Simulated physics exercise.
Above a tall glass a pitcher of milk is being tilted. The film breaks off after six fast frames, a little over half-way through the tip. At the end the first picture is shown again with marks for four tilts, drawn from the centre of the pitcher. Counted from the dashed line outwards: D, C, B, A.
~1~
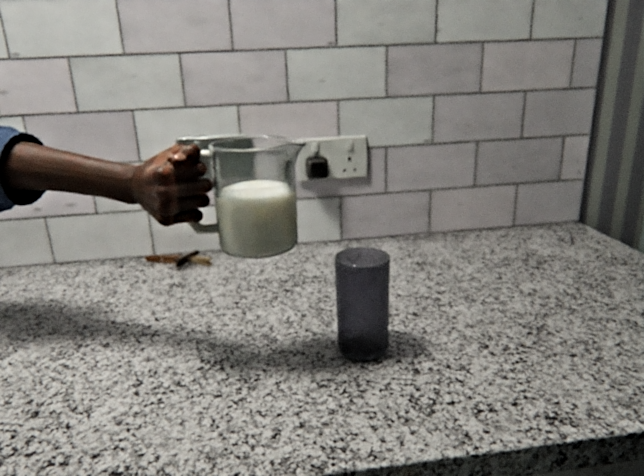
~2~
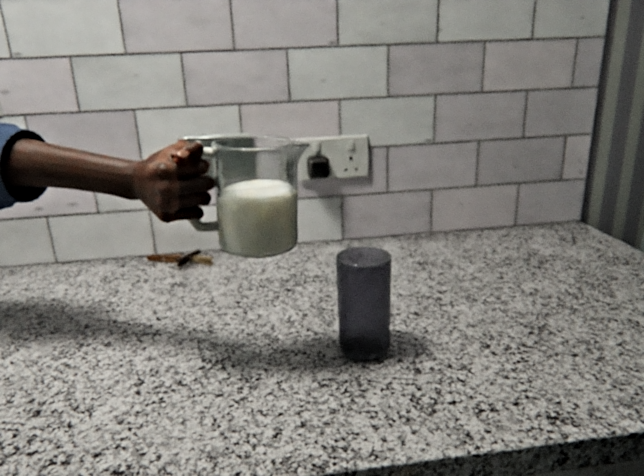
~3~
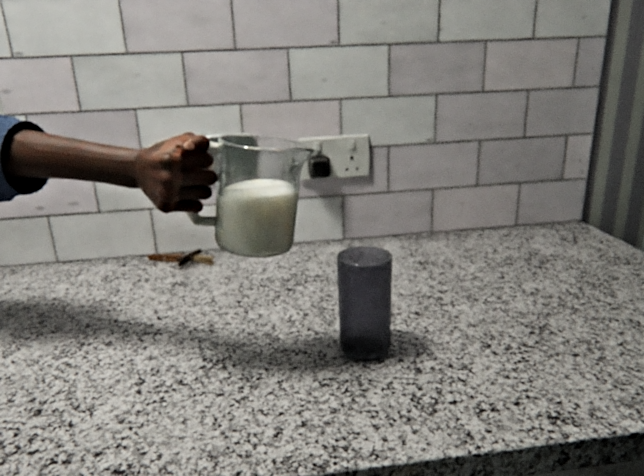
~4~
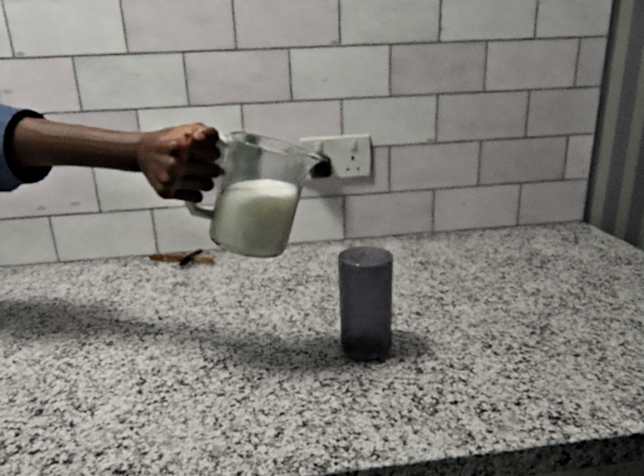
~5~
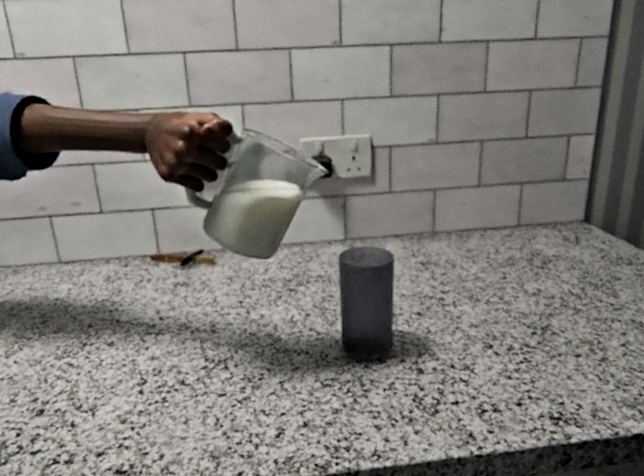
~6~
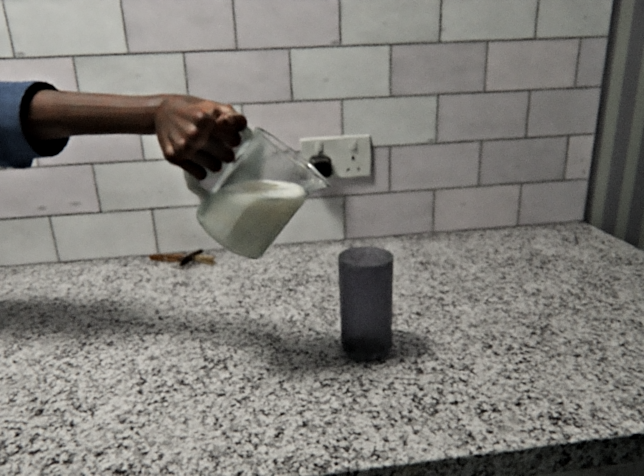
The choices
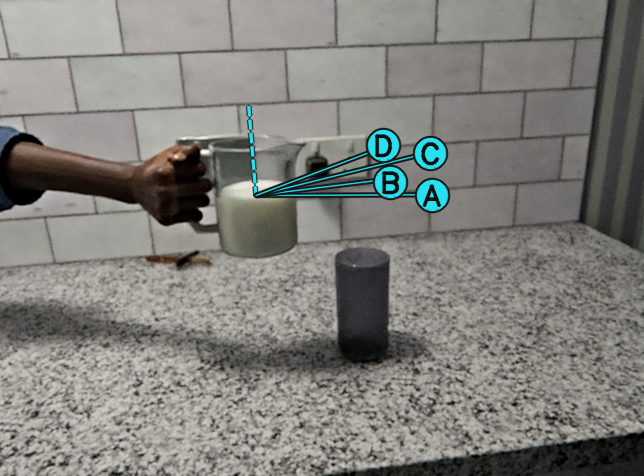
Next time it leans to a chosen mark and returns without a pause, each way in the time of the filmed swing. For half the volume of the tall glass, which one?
Go for D.
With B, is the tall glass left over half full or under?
Over.
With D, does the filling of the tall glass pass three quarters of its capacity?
No, less.
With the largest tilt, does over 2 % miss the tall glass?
Yes, it does.
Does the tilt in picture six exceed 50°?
No.
In cyan, A at (415, 194); B at (372, 181); C at (414, 156); D at (367, 153).
If A is chosen, the tall glass ends with about 60 % of what it can hold; 33 % of the milk is spilt.
If B is chosen, the tall glass ends with about 75 % of what it can hold; 7 % of the milk is spilt.
If C is chosen, the tall glass ends with about 67 % of what it can hold.
If D is chosen, the tall glass ends with about 49 % of what it can hold.
